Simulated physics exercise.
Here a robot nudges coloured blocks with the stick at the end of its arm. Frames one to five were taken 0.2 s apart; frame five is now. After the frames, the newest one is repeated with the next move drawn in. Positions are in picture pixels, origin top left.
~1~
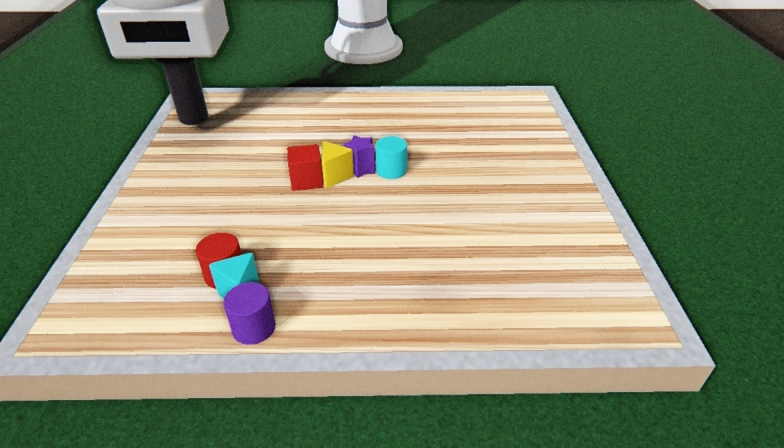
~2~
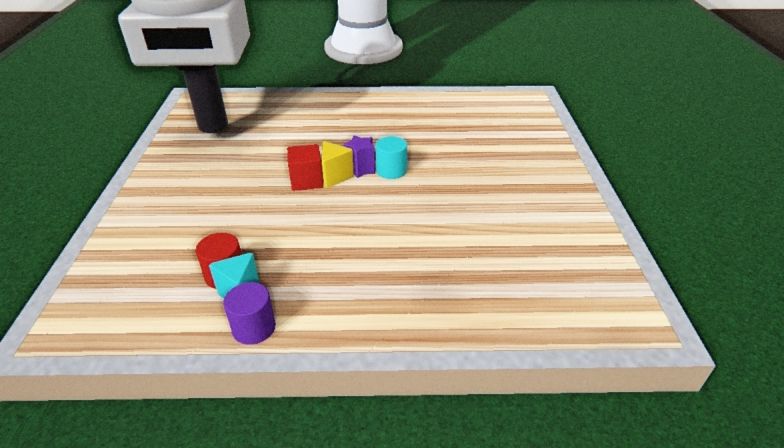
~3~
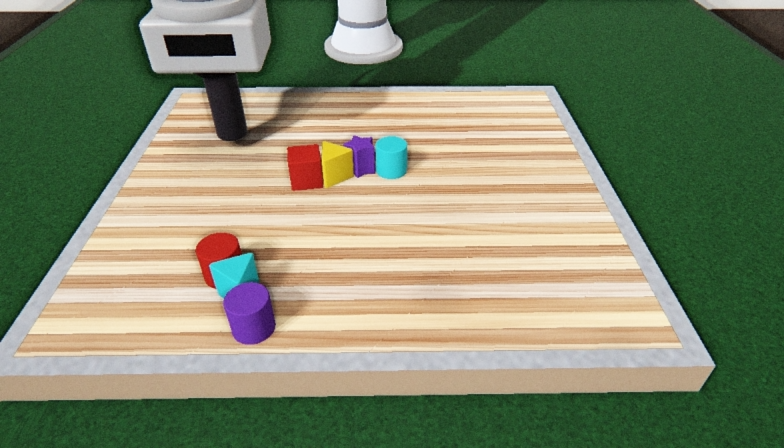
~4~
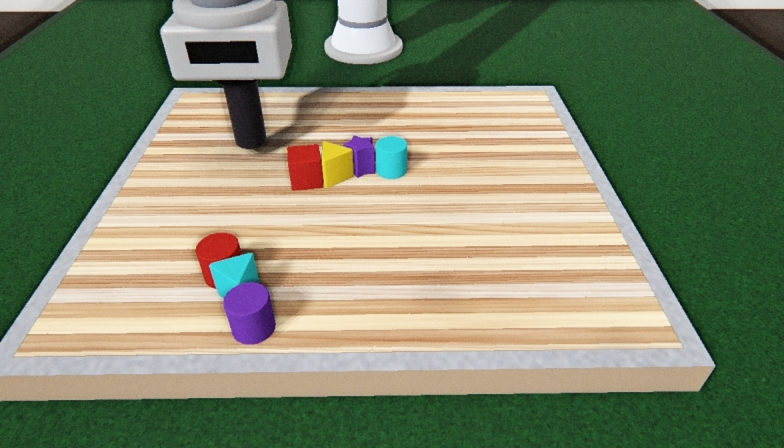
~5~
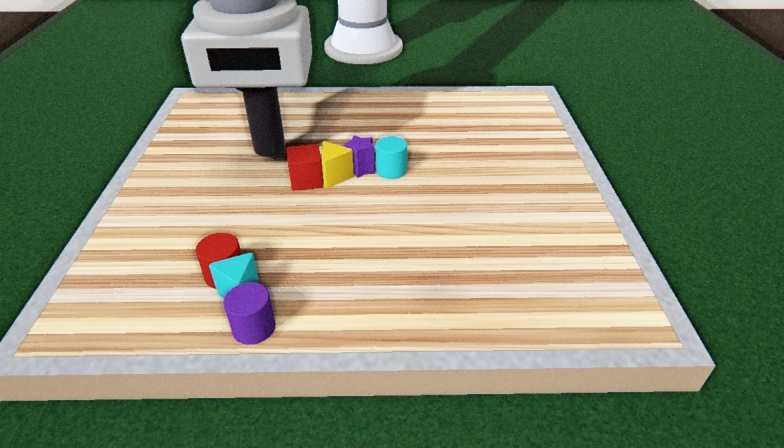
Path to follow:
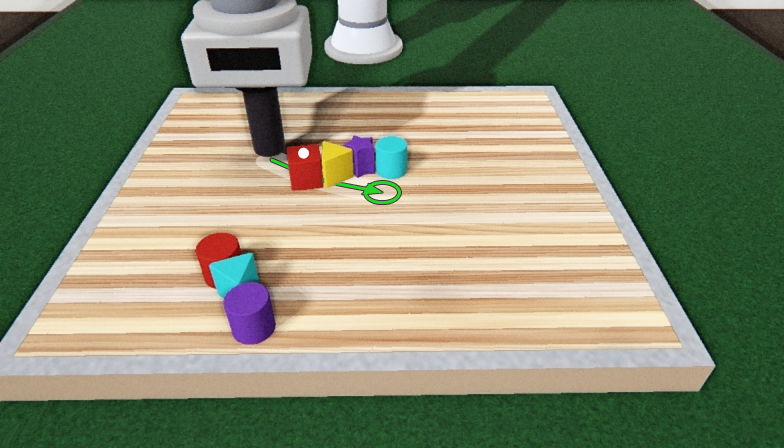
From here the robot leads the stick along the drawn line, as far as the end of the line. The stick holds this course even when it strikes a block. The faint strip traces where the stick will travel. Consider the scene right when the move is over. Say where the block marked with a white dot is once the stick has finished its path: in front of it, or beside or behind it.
It is gone from the front.
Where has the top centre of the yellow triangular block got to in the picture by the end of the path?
Expect it around (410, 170).
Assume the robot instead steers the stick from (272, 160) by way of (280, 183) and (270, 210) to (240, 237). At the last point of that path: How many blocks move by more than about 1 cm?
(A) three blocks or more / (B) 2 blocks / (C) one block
C: One block.
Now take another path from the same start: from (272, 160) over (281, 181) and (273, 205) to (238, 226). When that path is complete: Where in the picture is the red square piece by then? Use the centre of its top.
The top centre is at (317, 166).
The line goes from (272, 160) over (303, 173) and (340, 184) to (383, 192); the dot is on the red square piece.
What follows on the original path. One third of the way, stick at (303, 163); red square piece at (314, 162), turned 15° anticlockwise; yellow triangular block at (337, 152), turned 20° anticlockwise.
Two thirds of the way, stick at (340, 174); red square piece at (330, 176), turned 20° clockwise; yellow triangular block at (366, 161); purple star at (363, 143), turned 25° anticlockwise; turquoise disc at (396, 143).
At the end, stick at (382, 182); red square piece at (331, 176), turned 25° clockwise; yellow triangular block at (410, 170), turned 20° clockwise; purple star at (364, 143), turned 30° anticlockwise; turquoise disc at (396, 142).
